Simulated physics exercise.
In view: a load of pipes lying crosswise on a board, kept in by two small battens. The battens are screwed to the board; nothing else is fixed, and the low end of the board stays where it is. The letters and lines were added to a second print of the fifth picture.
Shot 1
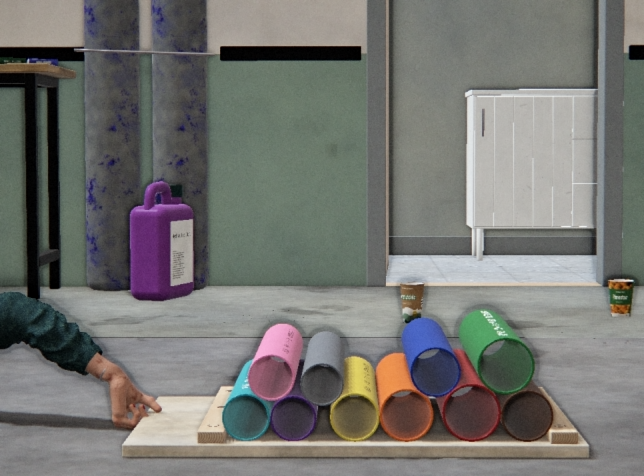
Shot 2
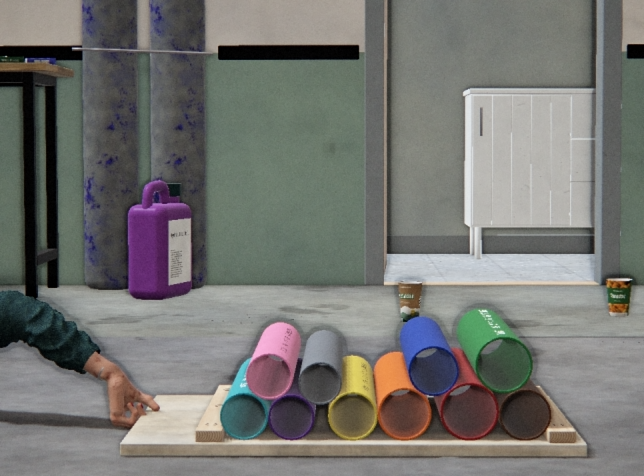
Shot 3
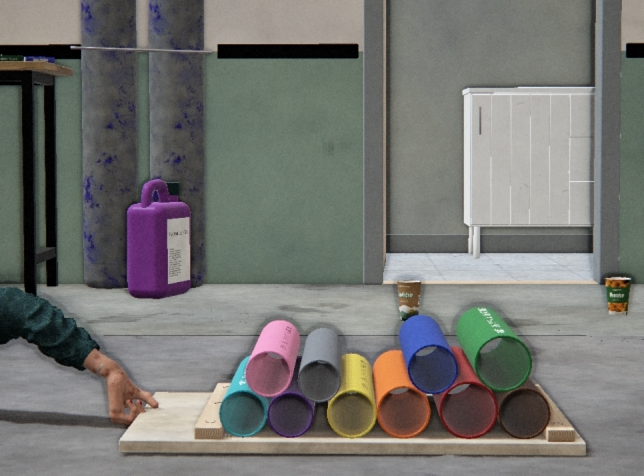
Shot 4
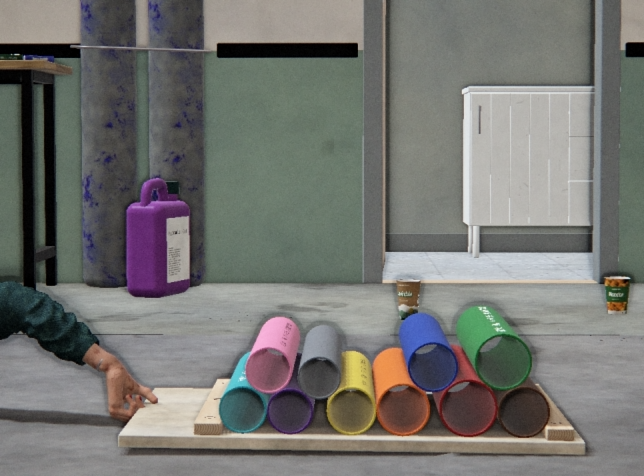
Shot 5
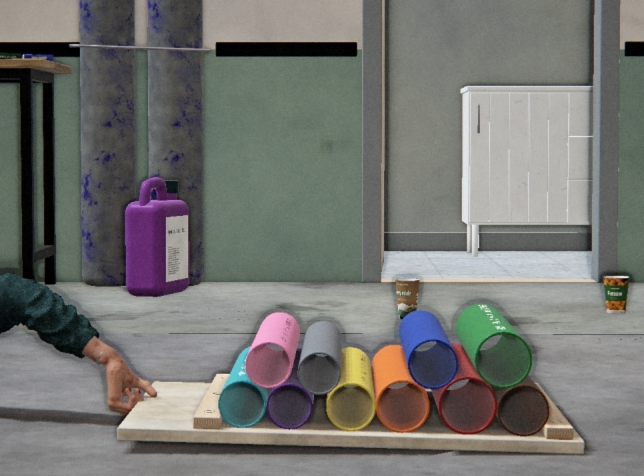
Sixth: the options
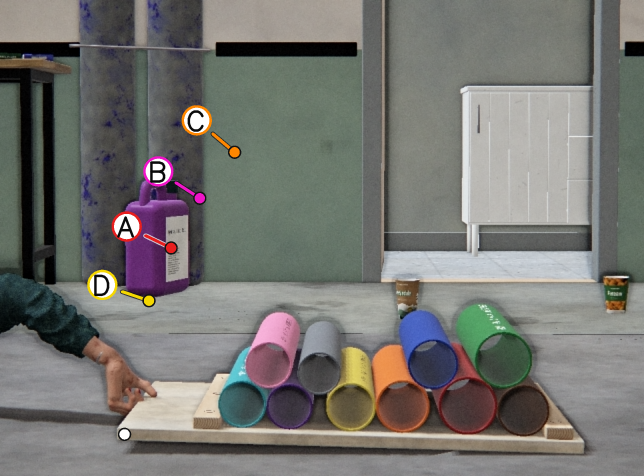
A room with a grey floor and green lower walls is seen from the front, with a purple jug at left, a white cabinet beyond a doorway and two paper cups. Pink, grey, blue and green pipes lie above turquoise, purple, yellow, orange, red and brown ones on a battened board. A hand stays at its left end, and nothing visibly moves except the view, drifting very slightly right and down.
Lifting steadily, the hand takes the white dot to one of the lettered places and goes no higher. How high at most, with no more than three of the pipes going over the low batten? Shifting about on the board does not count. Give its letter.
Up to A.
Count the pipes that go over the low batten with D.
The count is none.
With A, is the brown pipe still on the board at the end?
Yes, with A.
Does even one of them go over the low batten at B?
Yes.
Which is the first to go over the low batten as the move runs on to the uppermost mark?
It is the green one.
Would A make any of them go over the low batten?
Yes, at A.
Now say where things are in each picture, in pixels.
In the first frame, board (355, 419); turquoise pipe (246, 417); purple pipe (293, 419).
In the second frame, purple pipe (291, 417); yellow pipe (353, 416).
In the third frame, board (352, 415); turquoise pipe (243, 414); purple pipe (291, 415); blue pipe (433, 369).
In the fourth frame, board (351, 413); turquoise pipe (243, 410); purple pipe (290, 411).
In the fifth frame, board (350, 409); turquoise pipe (242, 404); purple pipe (289, 407).
On the marked copy, A at (171, 248); B at (200, 198); C at (235, 152); D at (149, 301); the white dot at (125, 434).
Taking A. A third of the way, board at 16°.
Two thirds of the way, board at 26°.
When it is over, board at 26°, one over the low batten (green).
As for the rest, B nine over the low batten; C ten over the low batten; D none over the low batten.
